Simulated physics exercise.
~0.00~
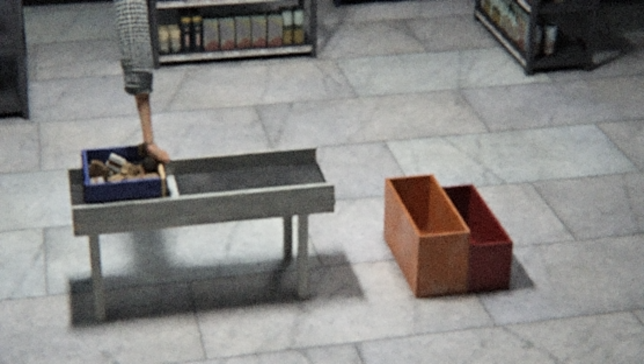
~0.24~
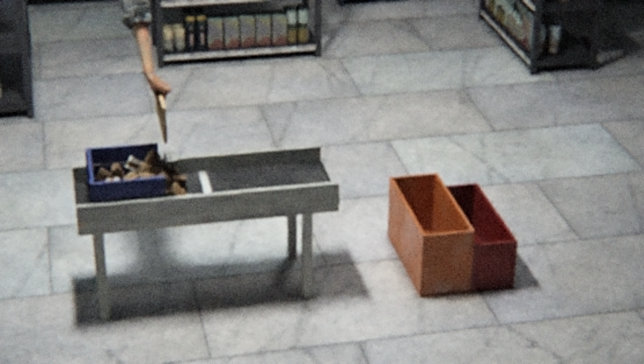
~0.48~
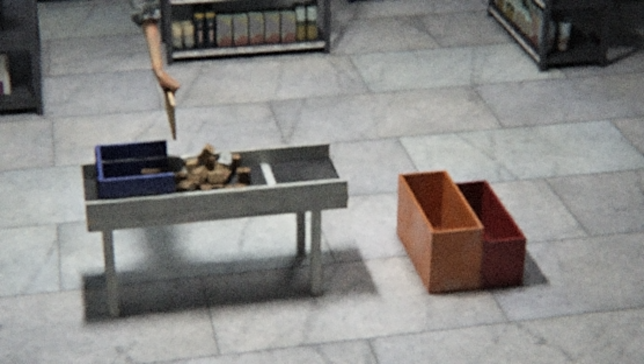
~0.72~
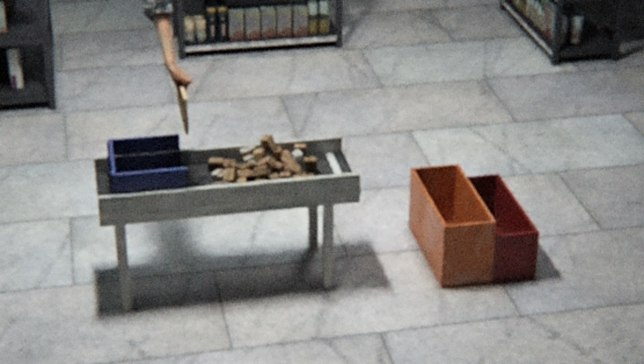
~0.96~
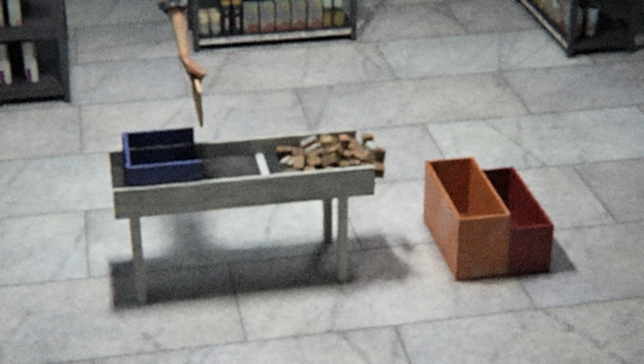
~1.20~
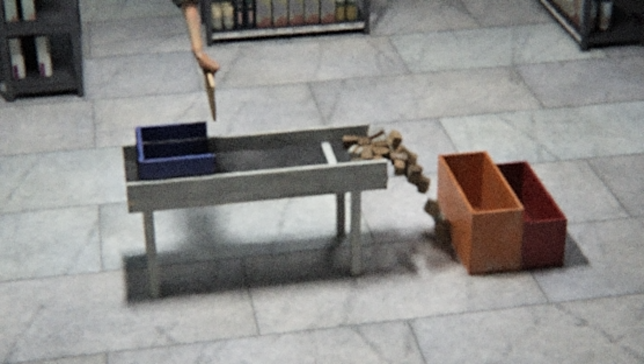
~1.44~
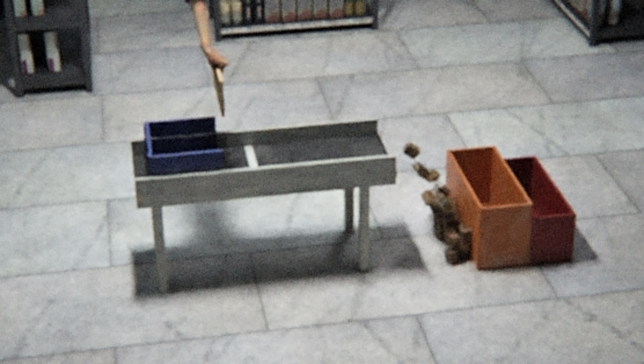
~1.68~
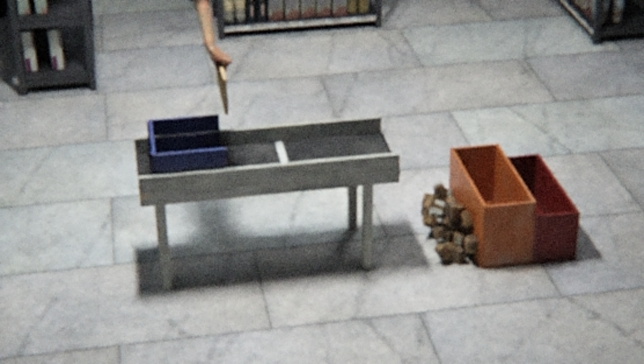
In the video, a hand lifts a gate from a blue pen on a raised belt, and a loose heap of small brown parcels rides right. The parcels tumble off the end and pile on the floor just short of the orange box, with the red box beyond.
